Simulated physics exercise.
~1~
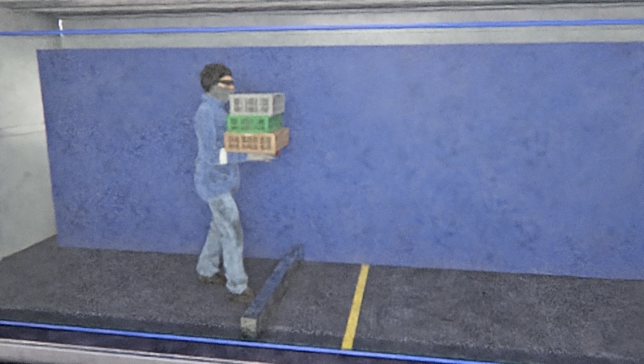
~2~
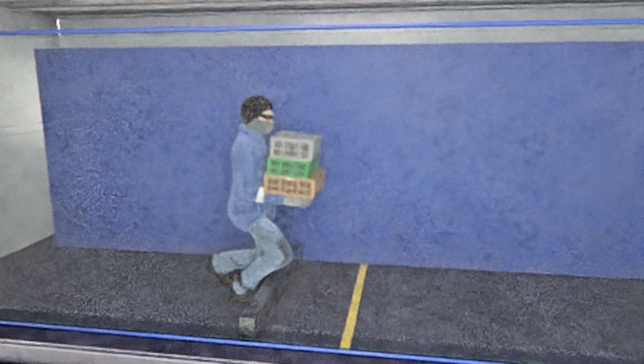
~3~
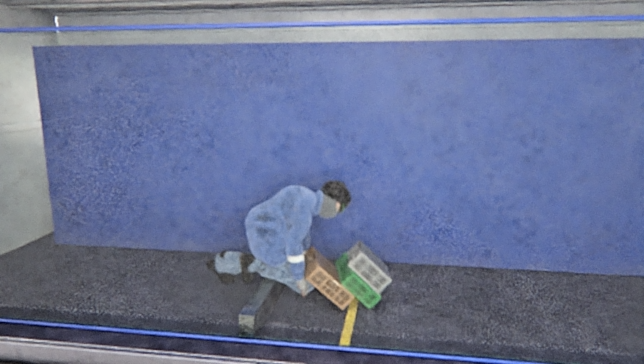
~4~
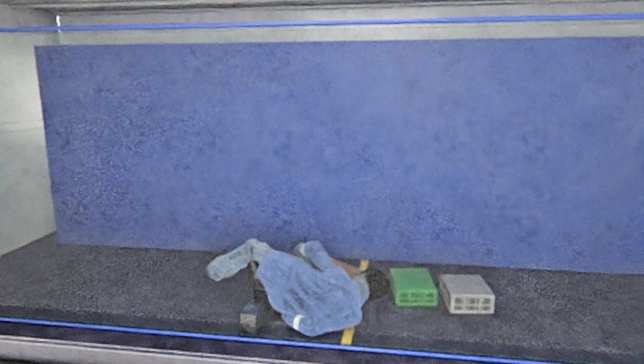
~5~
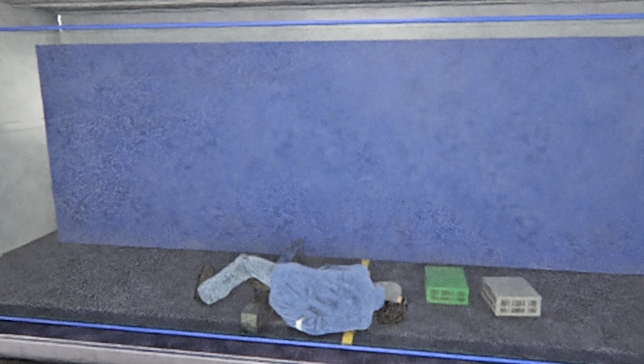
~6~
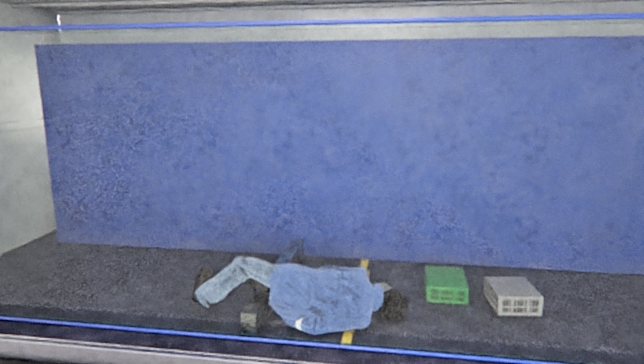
Courier carrying three stacked crates pitches forward over a low rail, spilling them rightward and ending sprawled across a yellow line.
